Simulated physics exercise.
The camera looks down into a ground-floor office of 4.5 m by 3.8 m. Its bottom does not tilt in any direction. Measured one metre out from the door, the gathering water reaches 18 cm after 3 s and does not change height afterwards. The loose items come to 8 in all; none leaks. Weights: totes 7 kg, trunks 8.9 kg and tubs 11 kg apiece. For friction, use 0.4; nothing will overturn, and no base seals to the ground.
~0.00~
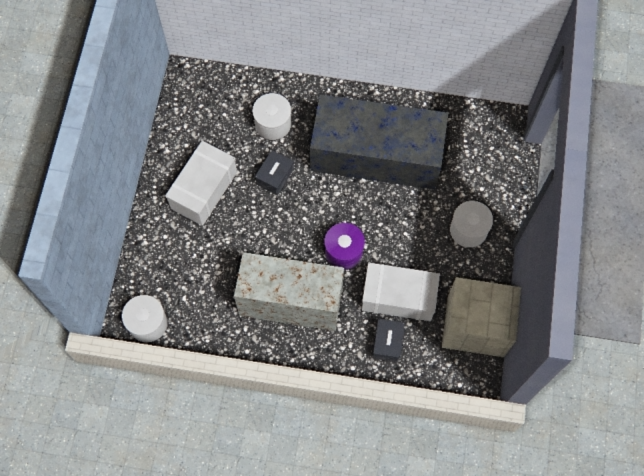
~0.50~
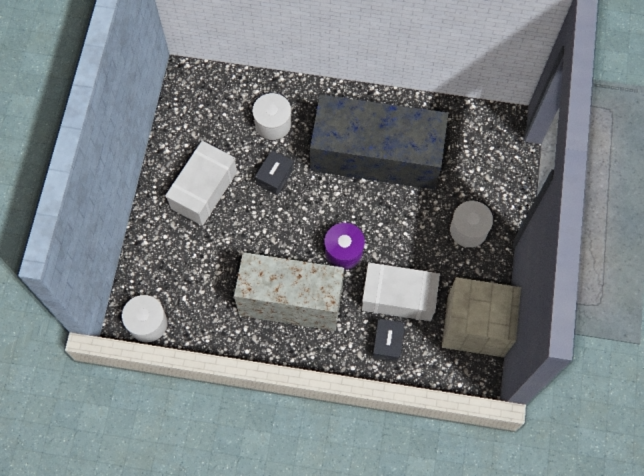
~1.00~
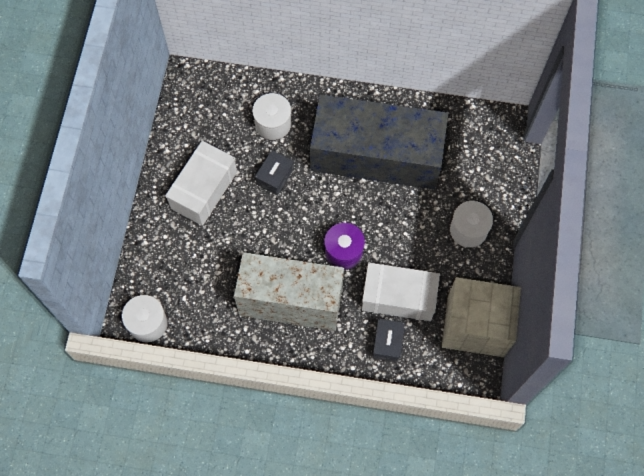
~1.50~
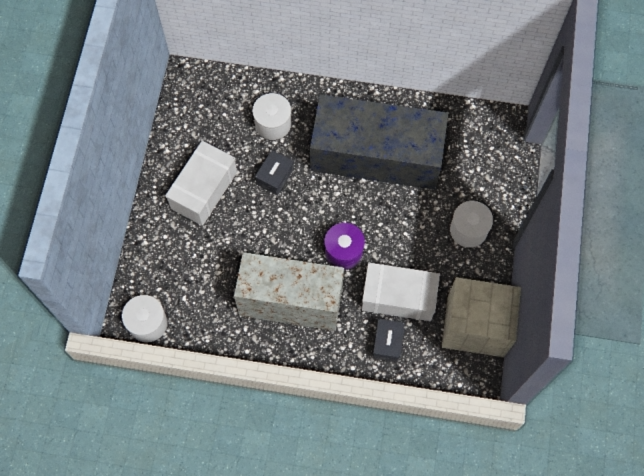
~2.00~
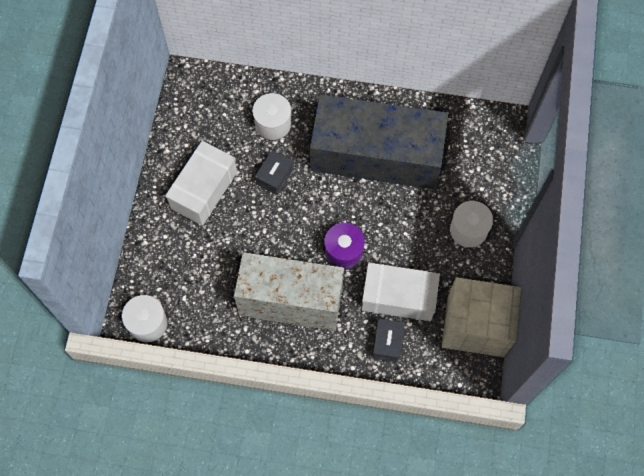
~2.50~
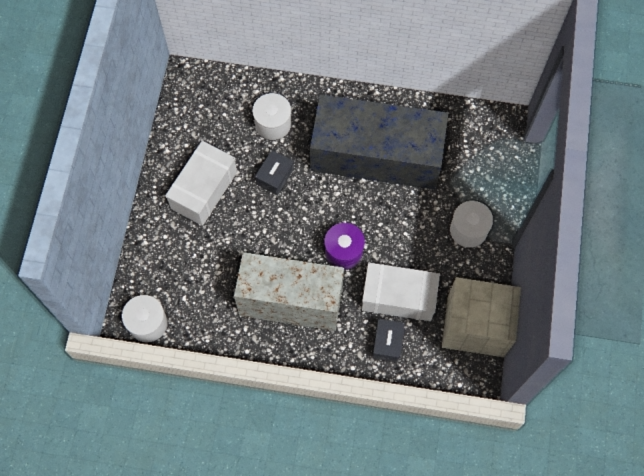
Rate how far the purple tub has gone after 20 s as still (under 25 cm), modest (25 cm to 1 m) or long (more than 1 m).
Long.
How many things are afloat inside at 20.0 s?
Just then, the number is 8.
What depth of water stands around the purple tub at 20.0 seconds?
The depth there is around 14 cm.
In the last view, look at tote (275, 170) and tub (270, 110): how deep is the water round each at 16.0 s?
First roughly 11 cm, second roughly 10 cm.
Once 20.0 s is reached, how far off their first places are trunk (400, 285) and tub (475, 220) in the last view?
First 80 cm, then 350 cm.
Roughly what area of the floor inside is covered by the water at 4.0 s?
Around 4.0 m2 of it.
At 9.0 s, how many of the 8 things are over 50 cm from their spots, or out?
The number by then is 3.
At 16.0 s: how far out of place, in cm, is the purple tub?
Displacement near 250 cm.
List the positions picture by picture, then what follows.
The first picture shows the purple tub at (345, 241), on the bottom; 0.0 m2 under water; 0 of 8 have shifted.
The second picture shows the purple tub at (345, 241), on the bottom; 0.0 m2 under water; 0 of 8 have shifted.
The third picture shows the purple tub at (345, 241) rests on the ground; 0.0 m2 under water; 0 of 8 have shifted.
The fourth picture shows the purple tub at (345, 241), on the bottom; 0.0 m2 under water; 0 of 8 have shifted.
The fifth picture shows the purple tub at (345, 241) rests on the ground; water covers 0.1 m2; 0 of 8 have shifted.
The sixth picture shows the purple tub at (345, 241) rests on the ground; water covers 0.7 m2; 0 of 8 have shifted.
After 4.0 s the purple tub is near (345, 241), 0.0 m from its start, aground; 0 afloat.
After 9.0 s the purple tub is near (185, 219), 1.8 m from its start, afloat; 3 afloat.
After 16.0 s the purple tub is near (253, 66), 2.5 m from its start, afloat; 8 afloat.
After 20.0 s the purple tub is near (235, 146), 1.7 m from its start, afloat; 8 afloat.
